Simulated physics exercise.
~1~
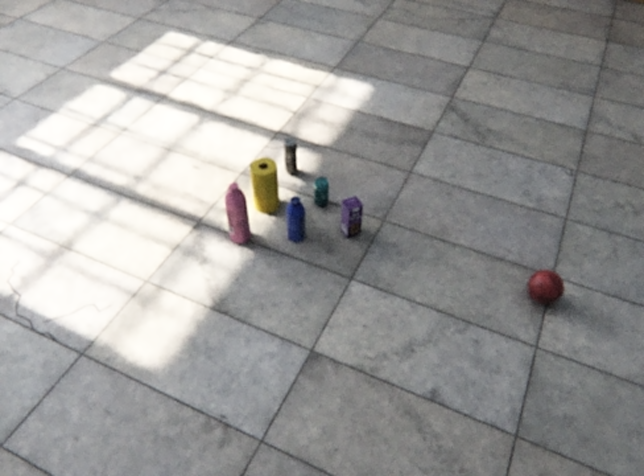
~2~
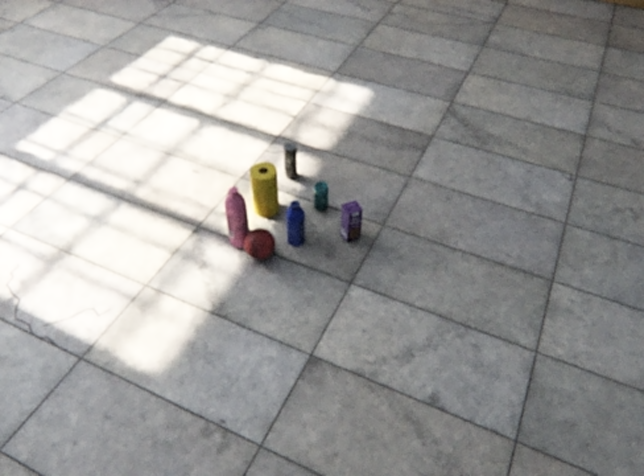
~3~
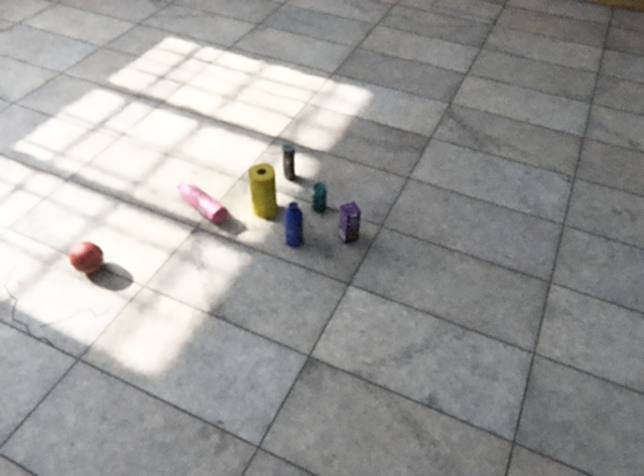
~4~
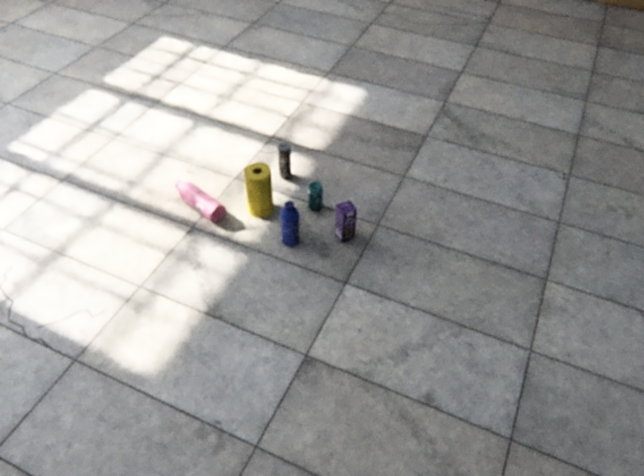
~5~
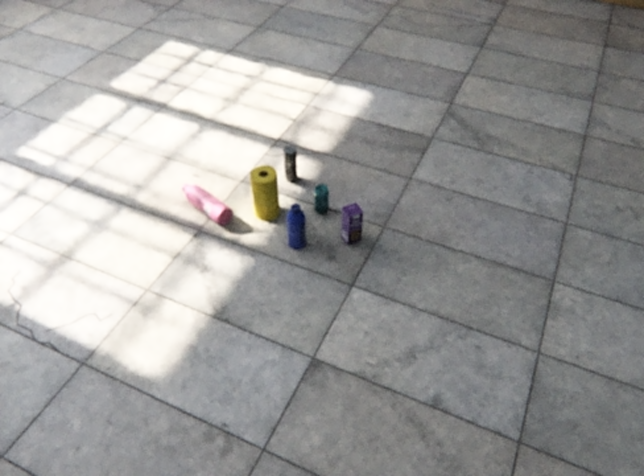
A red ball rolls left into a pink bottle, which topples while five items stand.
